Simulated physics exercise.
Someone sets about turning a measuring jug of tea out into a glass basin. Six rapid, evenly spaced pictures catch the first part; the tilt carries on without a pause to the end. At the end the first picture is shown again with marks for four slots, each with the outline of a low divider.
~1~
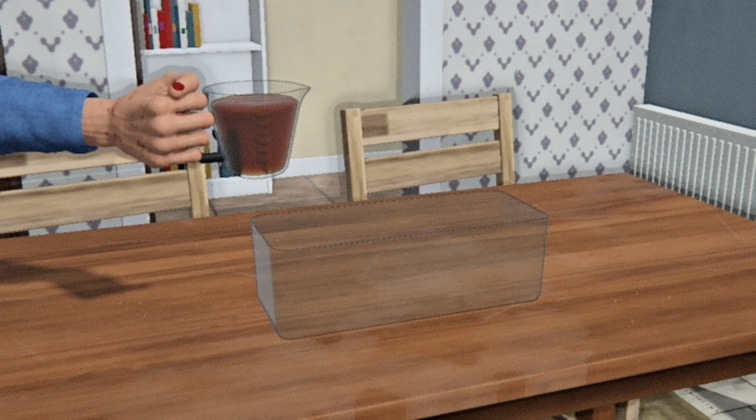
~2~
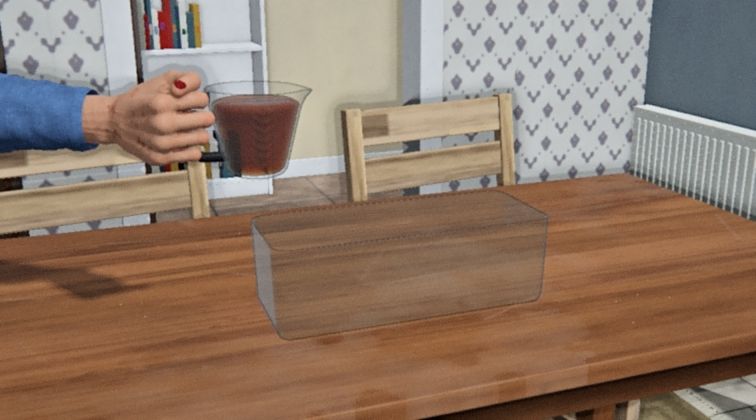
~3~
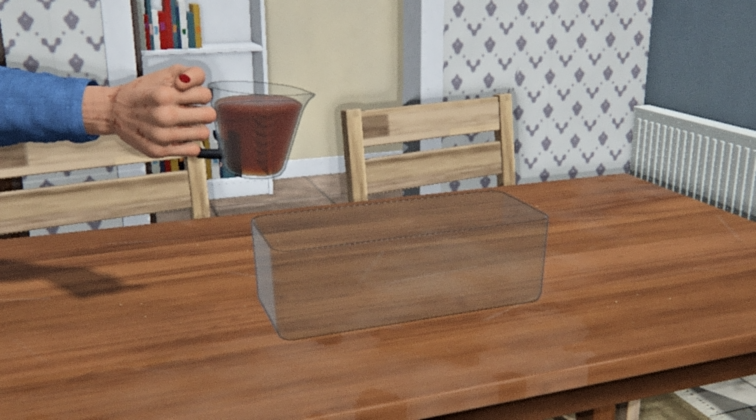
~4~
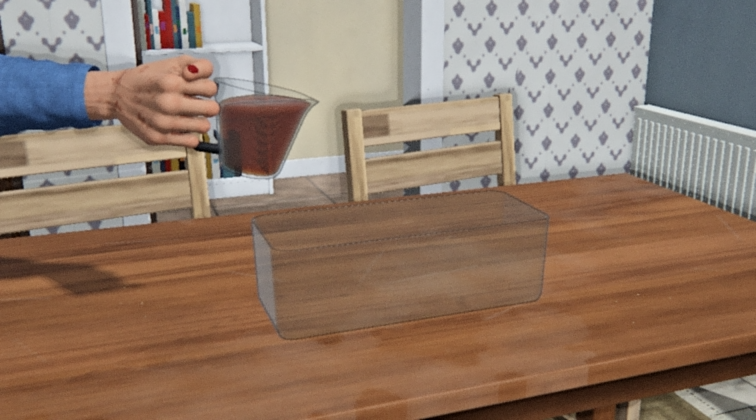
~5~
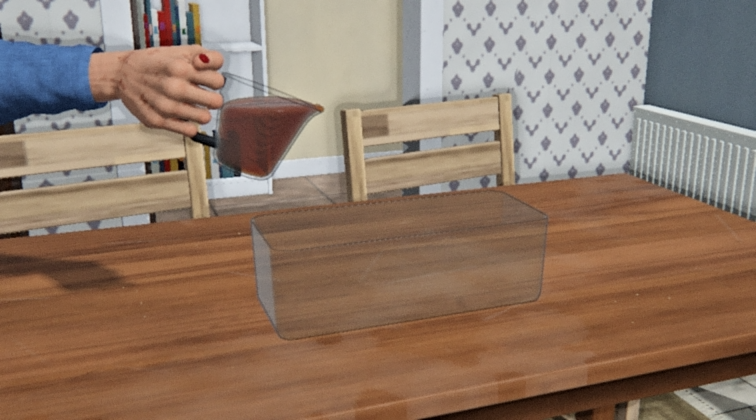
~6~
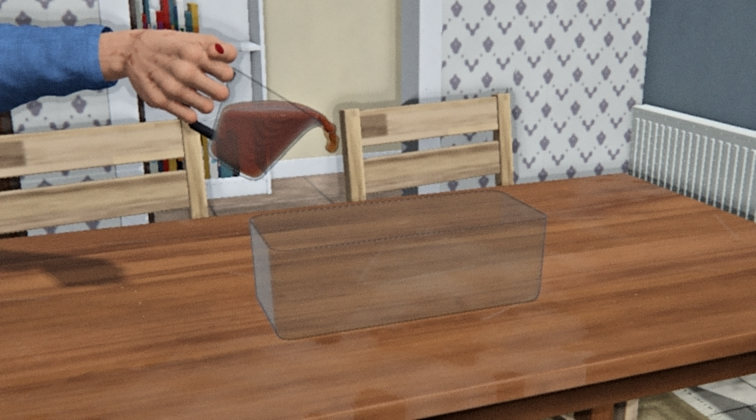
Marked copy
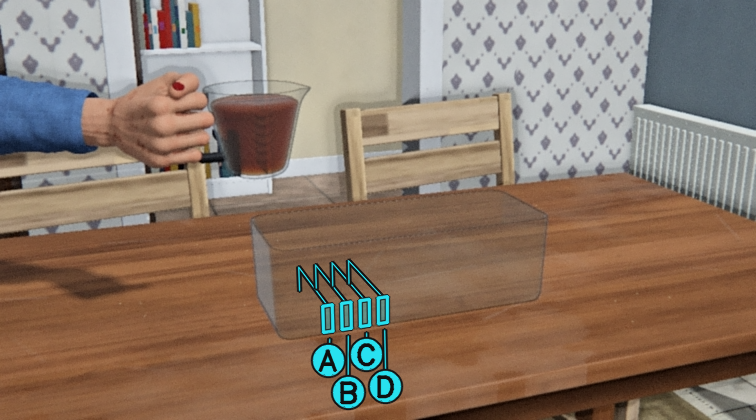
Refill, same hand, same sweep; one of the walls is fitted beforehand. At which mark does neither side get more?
D beats the others.
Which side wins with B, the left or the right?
More ends on the right.
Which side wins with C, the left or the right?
The right side.
On the marked copy, A at (329, 338); B at (348, 335); C at (366, 332); D at (384, 330).
With A, about 6 % ends left of the wall and 93 % right of it.
With B, about 10 % ends left of the wall and 90 % right of it.
With C, about 23 % ends left of the wall and 77 % right of it.
With D, about 50 % ends left of the wall and 50 % right of it.
